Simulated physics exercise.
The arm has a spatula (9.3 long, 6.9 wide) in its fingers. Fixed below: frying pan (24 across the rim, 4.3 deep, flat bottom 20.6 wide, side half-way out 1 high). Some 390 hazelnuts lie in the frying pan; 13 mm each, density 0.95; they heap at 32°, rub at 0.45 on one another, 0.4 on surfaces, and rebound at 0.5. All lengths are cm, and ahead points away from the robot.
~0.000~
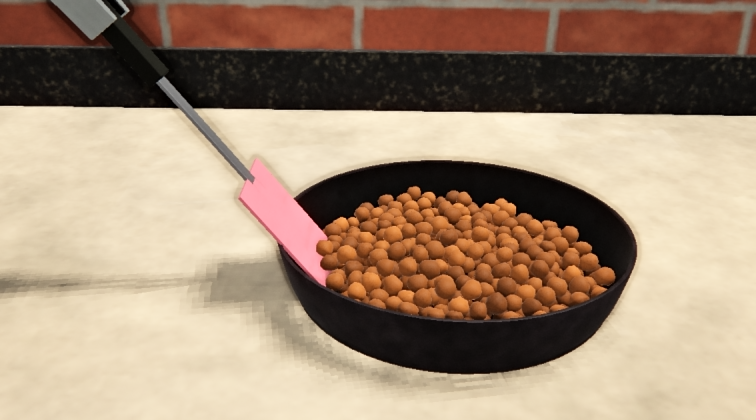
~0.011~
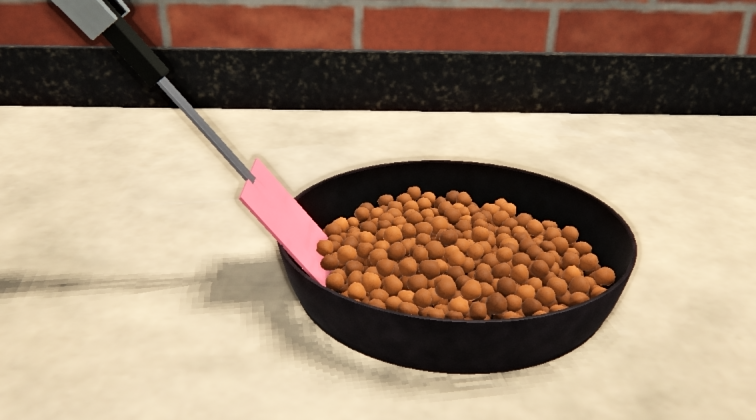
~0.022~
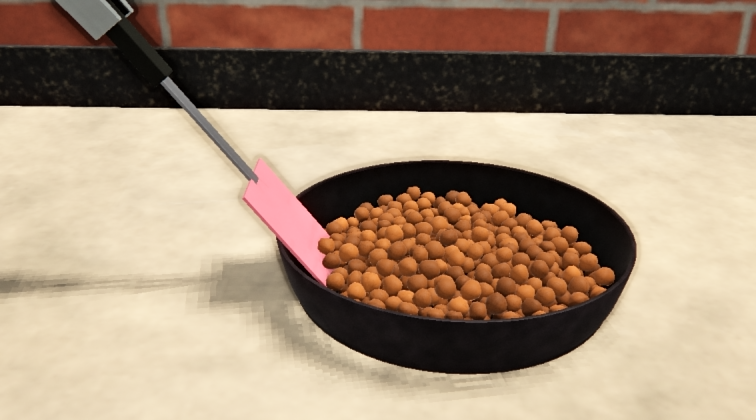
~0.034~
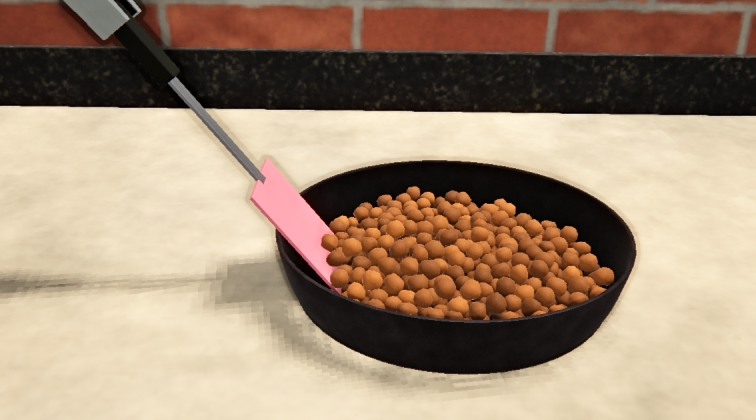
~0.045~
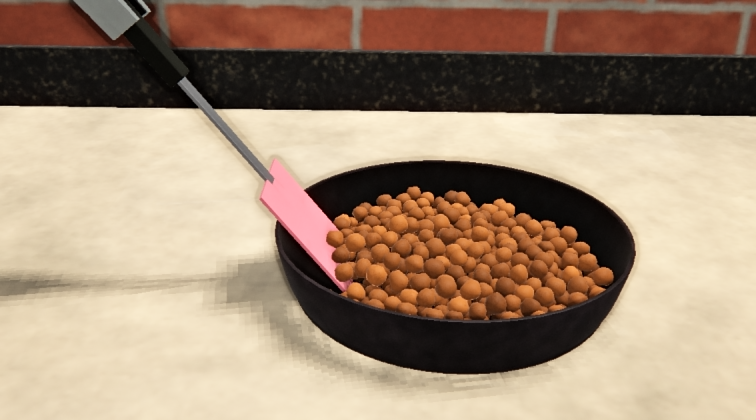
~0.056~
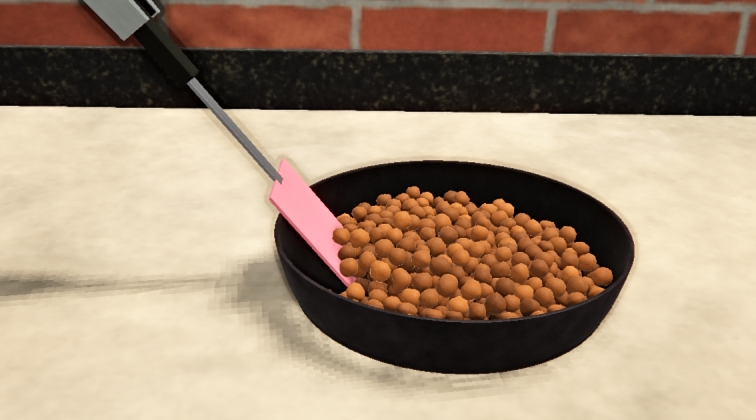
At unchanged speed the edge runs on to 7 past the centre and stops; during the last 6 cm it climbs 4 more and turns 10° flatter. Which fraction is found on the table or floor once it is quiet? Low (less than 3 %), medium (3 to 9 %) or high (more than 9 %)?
Answer: Medium; 3 to 9 % of the hazelnuts finish on the table or floor.
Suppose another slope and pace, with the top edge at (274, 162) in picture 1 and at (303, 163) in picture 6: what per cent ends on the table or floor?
Some 5 per cent.
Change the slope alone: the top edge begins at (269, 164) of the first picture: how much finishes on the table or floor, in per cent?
Some 5 per cent.
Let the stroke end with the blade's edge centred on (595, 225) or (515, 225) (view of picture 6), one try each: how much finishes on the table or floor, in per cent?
Some 15 and 0 per cent.
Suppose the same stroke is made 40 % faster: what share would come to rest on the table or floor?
In that case some 15 per cent.
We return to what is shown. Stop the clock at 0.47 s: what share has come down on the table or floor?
Roughly 6 per cent.
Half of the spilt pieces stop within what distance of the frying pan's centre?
About 26 cm.
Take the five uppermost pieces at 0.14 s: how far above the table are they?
Some 5 cm.
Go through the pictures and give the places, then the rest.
Spatula top edge at (248, 177), sloping 52°; upper third of the load around (449, 252), from x 315 to 605, top at y 195; 389 in the frying pan, in the first frame.
Spatula top edge at (248, 177), sloping 52°; upper third of the load around (449, 252), from x 315 to 605, top at y 195, in the second frame.
Spatula top edge at (252, 177), sloping 52°; upper third of the load around (446, 251), from x 315 to 605, top at y 195, in the third frame.
Spatula top edge at (259, 177), sloping 52°; upper third of the load around (444, 250), from x 315 to 605, top at y 195, in the fourth frame.
Spatula top edge at (268, 177), sloping 52°; upper third of the load around (434, 249), from x 315 to 605, top at y 195, in the fifth frame.
Spatula top edge at (276, 178), sloping 52°; upper third of the load around (433, 248), from x 315 to 605, top at y 195; 389 in the frying pan, in the sixth frame.
After 0.14 s, sloping 52°, highest piece 6 above the table; 389 in the frying pan.
After 0.22 s, sloping 48°, highest piece 7 above the table; 389 in the frying pan.
After 0.47 s, sloping 42°, highest piece 5 above the table; 367 in the frying pan, 20 on the table or floor, 2 on the blade or in flight.
After 1.52 s, sloping 42°, highest piece 5 above the table; 366 in the frying pan, 23 on the table or floor.
At rest, 366 in the frying pan, 23 on the table or floor. That is 6 % on the table or floor.
